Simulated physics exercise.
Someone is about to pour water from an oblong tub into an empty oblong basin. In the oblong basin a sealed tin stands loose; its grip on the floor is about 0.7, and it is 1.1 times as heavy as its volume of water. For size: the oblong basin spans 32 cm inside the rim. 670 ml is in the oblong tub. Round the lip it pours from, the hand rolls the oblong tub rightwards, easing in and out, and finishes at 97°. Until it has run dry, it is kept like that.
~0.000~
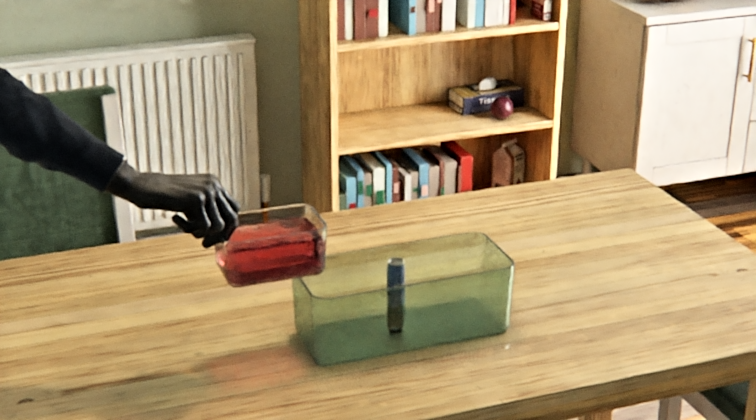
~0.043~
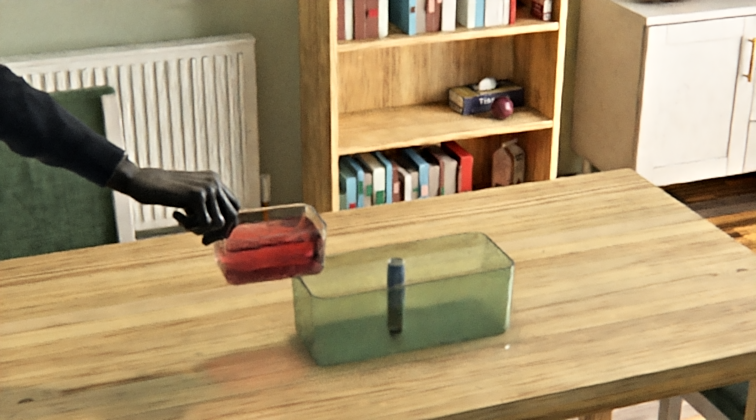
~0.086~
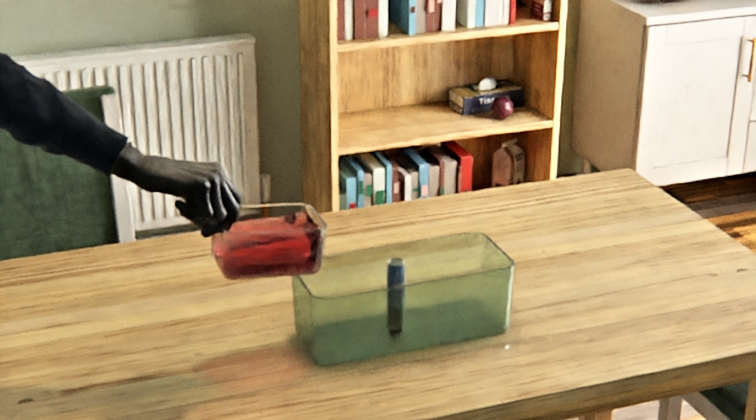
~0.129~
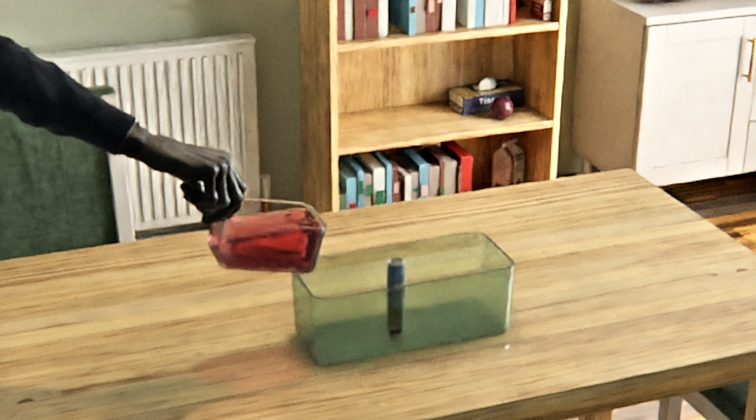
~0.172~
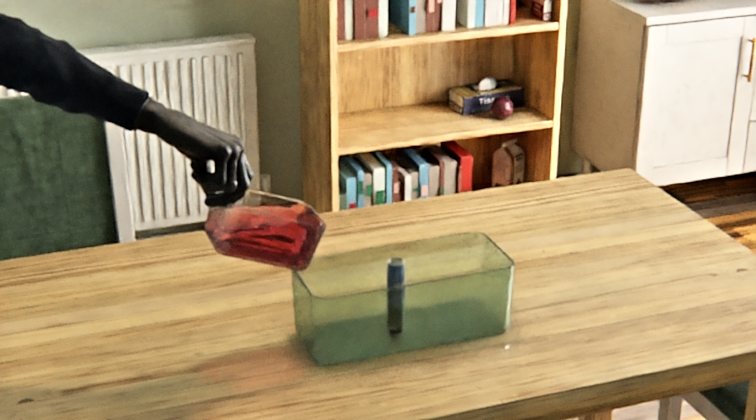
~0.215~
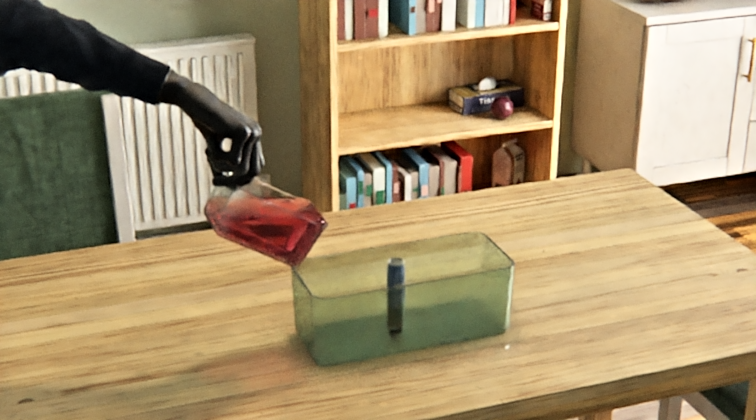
A dark hand gradually tilts a clear tub of red liquid rightwards beside a green basin.
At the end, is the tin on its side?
Odds are it is tipped over.
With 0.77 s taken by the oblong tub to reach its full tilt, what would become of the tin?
Result: Tin tipped over.
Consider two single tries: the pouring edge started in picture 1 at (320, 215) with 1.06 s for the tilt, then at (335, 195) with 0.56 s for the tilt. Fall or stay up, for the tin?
Run one: It tumbles. Run two: It does not tip.
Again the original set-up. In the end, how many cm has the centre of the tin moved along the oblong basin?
Roughly 7.5 cm.
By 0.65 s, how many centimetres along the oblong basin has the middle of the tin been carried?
Centre to centre, close to 3 cm.
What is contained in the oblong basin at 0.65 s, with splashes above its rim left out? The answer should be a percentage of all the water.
Roughly 82 per cent.
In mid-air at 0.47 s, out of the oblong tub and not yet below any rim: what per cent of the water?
At that moment, about 50 percent.
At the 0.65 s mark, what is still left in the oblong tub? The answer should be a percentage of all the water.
About 5 % is still there.
After 0.47 s the tilt is 92° and 39 per cent is still to pour; the tin stands where it began.
After 0.65 s the tilt is 97° and 5 per cent is still to pour; the tin leans 27°.
After 0.84 s the tilt is 97° and 1 per cent is still to pour; the tin lies on its side.
After 1.05 s the tilt is 97° and 0 per cent is still to pour; the tin lies on its side.
In the end the tin lies on its side.
